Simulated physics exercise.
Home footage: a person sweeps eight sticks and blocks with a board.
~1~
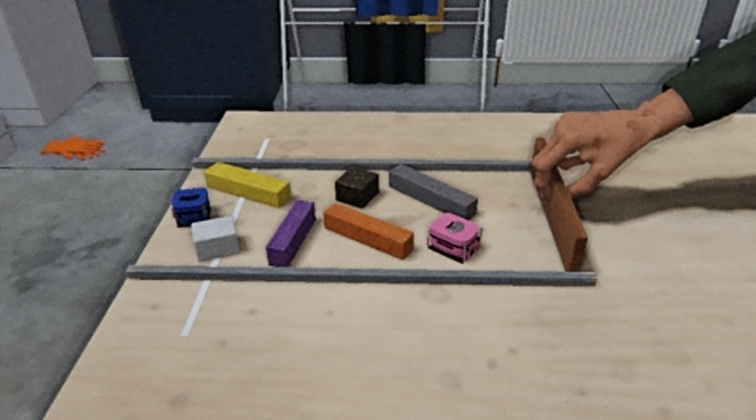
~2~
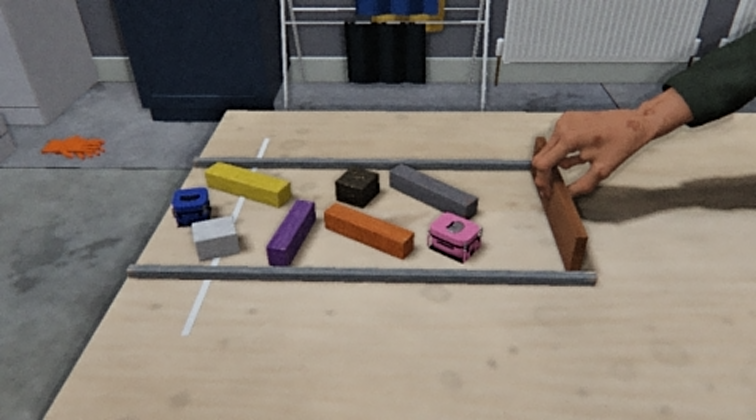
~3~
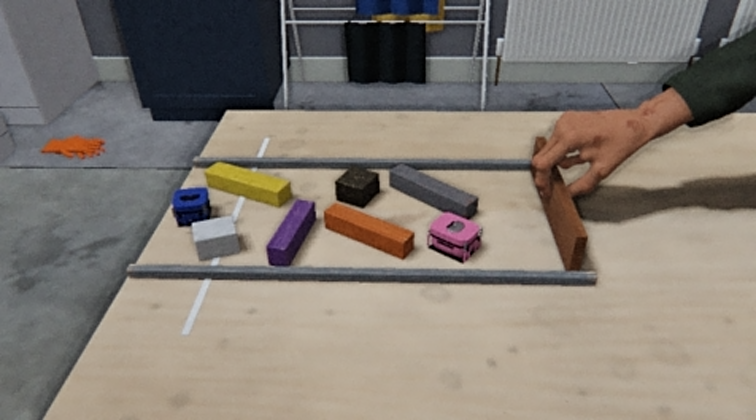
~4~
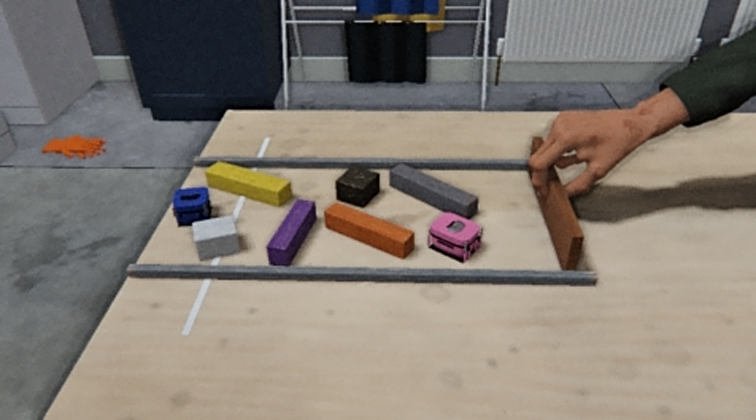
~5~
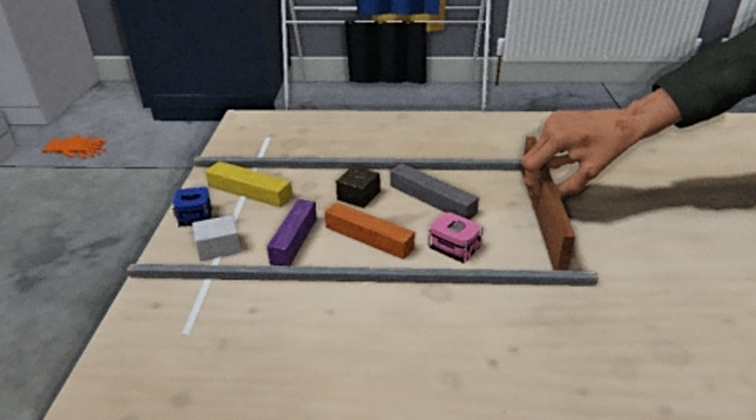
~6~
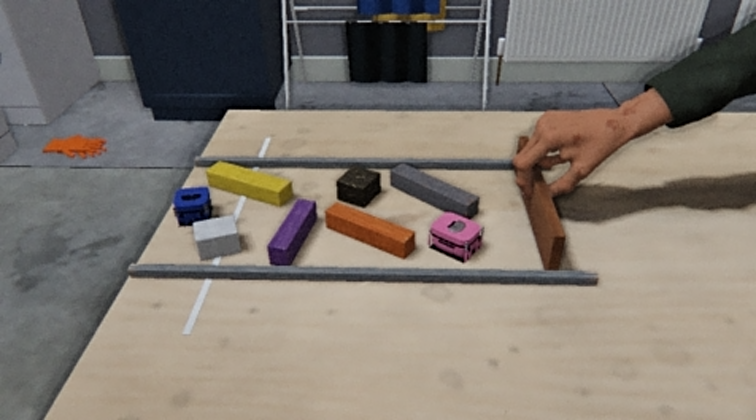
The clip shows eight colored blocks and small objects lying between two gray rails on a wooden table, while a hand holds a brown board upright at the right, first still, then sliding it slightly left without touching them.
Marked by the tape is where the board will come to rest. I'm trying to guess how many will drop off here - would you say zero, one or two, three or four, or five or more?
The push clears off a handful of three or four.
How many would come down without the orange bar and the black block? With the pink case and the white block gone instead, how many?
First 1, then 2.
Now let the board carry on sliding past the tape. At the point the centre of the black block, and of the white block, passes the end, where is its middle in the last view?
Near (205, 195) in the first case, near (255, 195) in the other.
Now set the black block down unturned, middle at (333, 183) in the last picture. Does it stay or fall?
Here the black block stays aboard.
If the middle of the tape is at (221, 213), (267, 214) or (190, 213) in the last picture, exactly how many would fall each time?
Taken one after another, the numbers are 4, 0 and 6.
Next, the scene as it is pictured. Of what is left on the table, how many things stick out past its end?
Overhanging: 0.
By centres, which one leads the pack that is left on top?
Foremost: The purple bar.
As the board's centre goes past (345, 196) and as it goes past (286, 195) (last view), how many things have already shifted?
First 5 and then 7.
Early on, none off yet; blue case at rest near (194, 207); white block at rest near (217, 237); yellow bar at rest near (249, 183).
A while later, none off yet; blue case at rest near (194, 207); white block travelled about its own width near (183, 235); yellow bar travelled a little near (201, 180).
Finally, the number that fall off is three or four; lost, yellow bar, white block and blue case.
